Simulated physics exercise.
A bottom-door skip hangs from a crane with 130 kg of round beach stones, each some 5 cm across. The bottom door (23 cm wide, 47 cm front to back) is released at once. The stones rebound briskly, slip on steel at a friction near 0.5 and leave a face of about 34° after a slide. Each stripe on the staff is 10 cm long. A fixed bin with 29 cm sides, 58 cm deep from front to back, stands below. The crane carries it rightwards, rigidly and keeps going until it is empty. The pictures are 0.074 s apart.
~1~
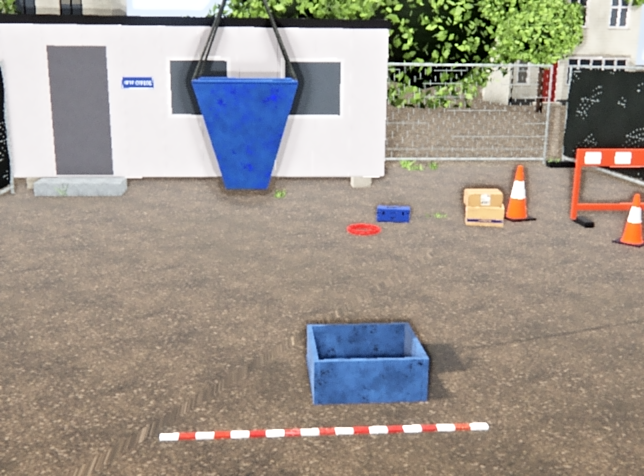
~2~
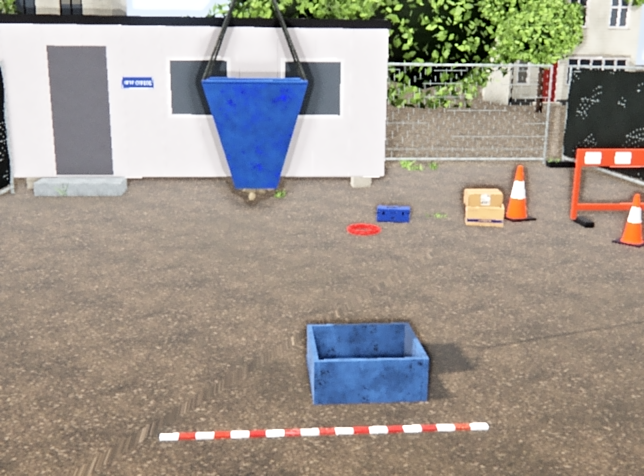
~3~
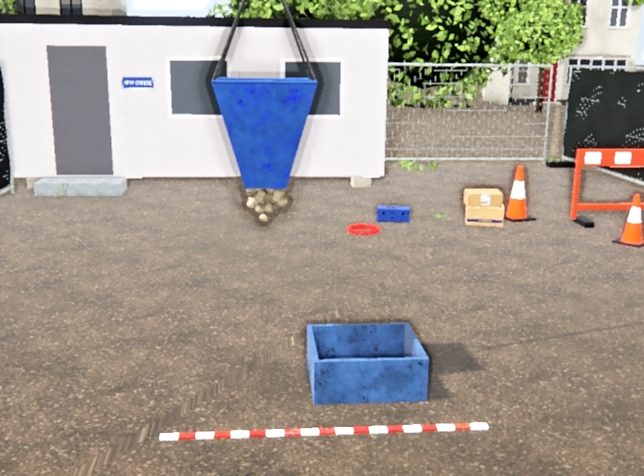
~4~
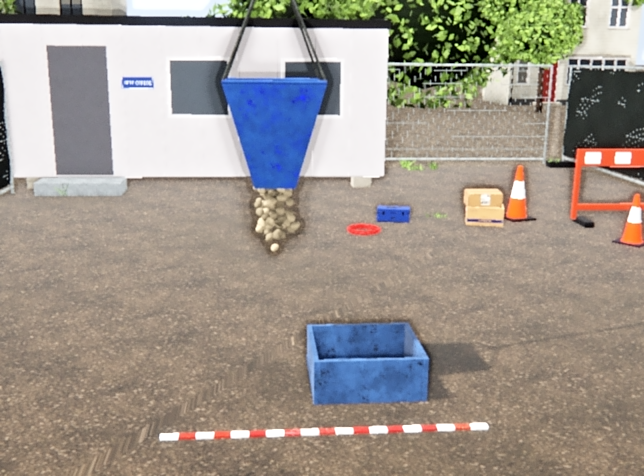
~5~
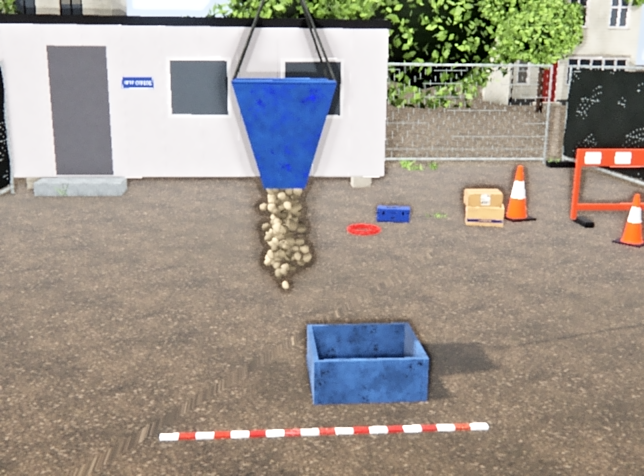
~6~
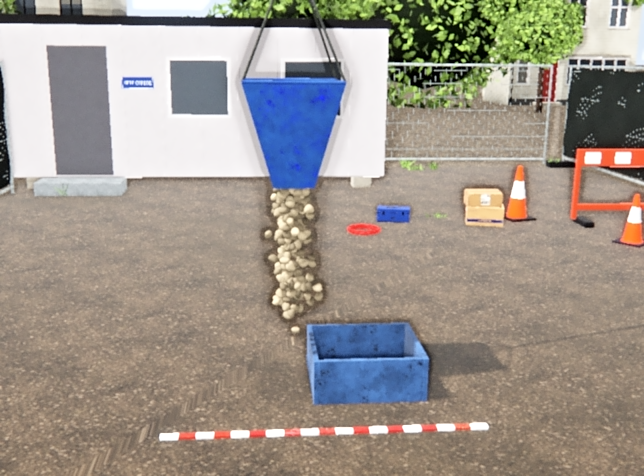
Blue skip hanging from cables moving slowly rightwards across a yard, then releasing a lengthening stream of round stones from its bottom.
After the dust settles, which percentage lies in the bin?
Some 80 per cent of it.
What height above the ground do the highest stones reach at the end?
About 32 cm.
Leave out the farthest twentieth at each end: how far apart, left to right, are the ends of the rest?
About 100 cm.
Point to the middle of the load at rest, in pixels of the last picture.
Around (364, 365).
Then, 0.3 s after the last picture, 29 % in the bottom-door skip, 19 % falling or lying left of the bin, 52 % falling or lying in the bin, 1 % falling or lying beside or right of the bin; the stones farthest right are at (382, 370).
Then, 0.7 s after the last picture, 0 % in the bottom-door skip, 16 % falling or lying left of the bin, 82 % falling or lying in the bin, 2 % falling or lying beside or right of the bin; the stones farthest right are at (413, 364).
Then, 1.3 s after the last picture, 0 % in the bottom-door skip, 16 % falling or lying left of the bin, 80 % falling or lying in the bin, 3 % falling or lying beside or right of the bin; the stones farthest right are at (457, 369).
Then, 2.2 s after the last picture, 0 % in the bottom-door skip, 17 % falling or lying left of the bin, 80 % falling or lying in the bin, 3 % falling or lying beside or right of the bin; the stones farthest right are at (473, 371).
Then, 4.1 s after the last picture, 0 % in the bottom-door skip, 17 % left of the bin, 80 % in the bin, 3 % beside or right of the bin; the stones farthest right are at (473, 371).
